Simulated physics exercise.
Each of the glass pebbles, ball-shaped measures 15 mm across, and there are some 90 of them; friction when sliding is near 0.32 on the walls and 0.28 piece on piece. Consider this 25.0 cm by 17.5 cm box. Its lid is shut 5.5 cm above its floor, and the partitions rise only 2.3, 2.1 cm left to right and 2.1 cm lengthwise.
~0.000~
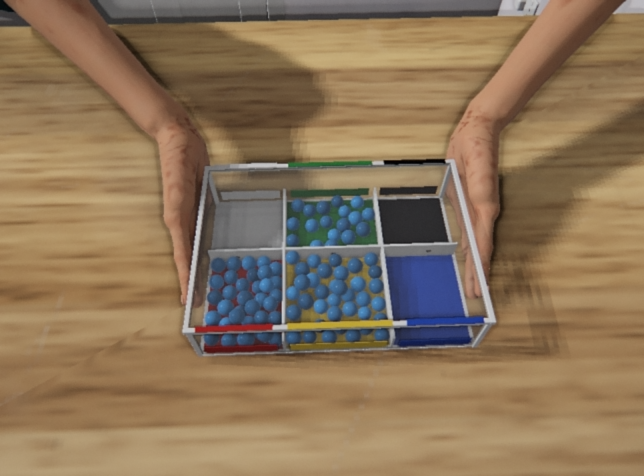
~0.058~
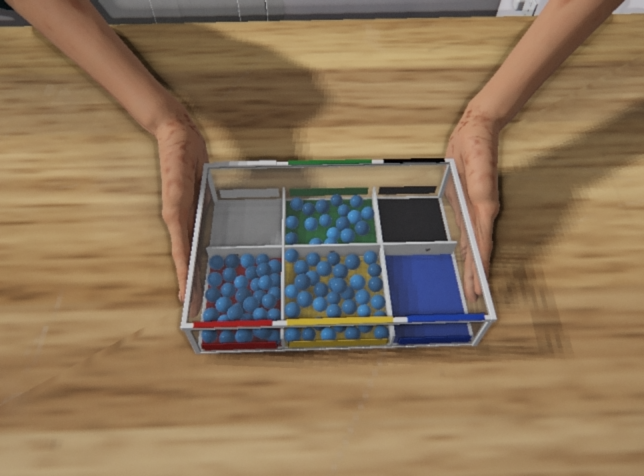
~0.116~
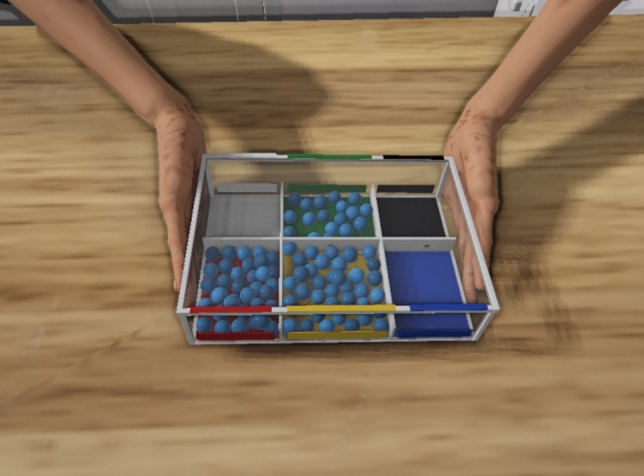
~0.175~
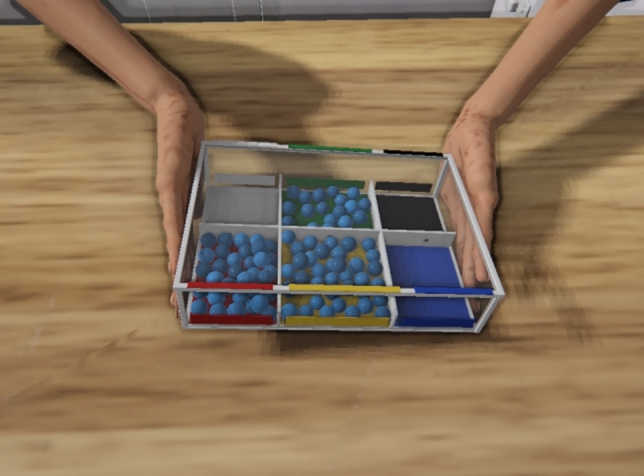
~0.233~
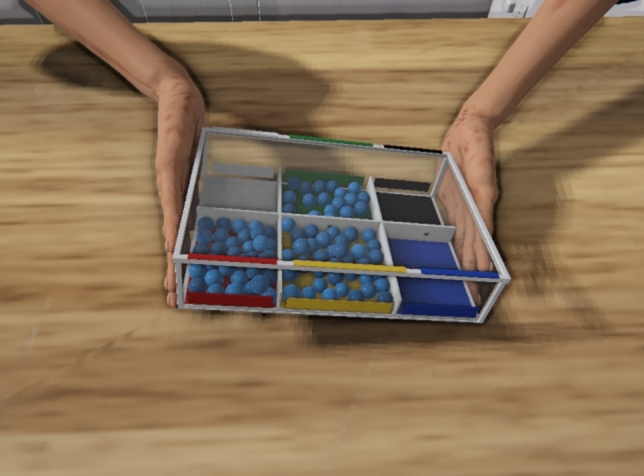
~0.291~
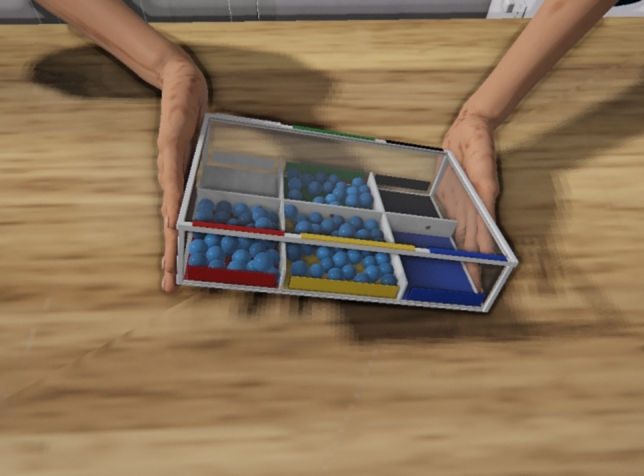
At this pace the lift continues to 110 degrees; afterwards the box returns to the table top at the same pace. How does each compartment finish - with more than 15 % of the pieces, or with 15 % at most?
Red compartment: At most 15 %, blue compartment: At most 15 %, green compartment: More than 15 %, yellow compartment: At most 15 %, white compartment: At most 15 %, black compartment: More than 15 %.
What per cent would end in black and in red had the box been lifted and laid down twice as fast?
Per cent held - black: 60, red: 0.
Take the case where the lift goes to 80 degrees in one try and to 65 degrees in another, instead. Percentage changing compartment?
Close to 60 in a hundred first, and 10 in a hundred second.
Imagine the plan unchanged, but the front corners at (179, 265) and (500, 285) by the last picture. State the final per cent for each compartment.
Red 0, blue 5, green 30, yellow 0, white 0, black 65.
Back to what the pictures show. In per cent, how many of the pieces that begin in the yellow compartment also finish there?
Around 0 %.
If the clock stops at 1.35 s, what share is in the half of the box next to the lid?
Estimate: Near 80 per cent.
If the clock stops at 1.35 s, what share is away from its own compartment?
About 80 percent.
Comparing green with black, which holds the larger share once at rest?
Black.
After 1.35 s, tilt 110 degrees; red 5 %, green 35 %, yellow 10 %, white 10 %, black 40 %.
Then, at 2.05 s, tilt 48 degrees; green 40 %, black 60 %.
After 2.78 s, tilt 0 degrees; green 40 %, black 60 %.
In the end, at 3.4 s, red 0 %, blue 0 %, green 40 %, yellow 0 %, white 0 %, black 60 %.
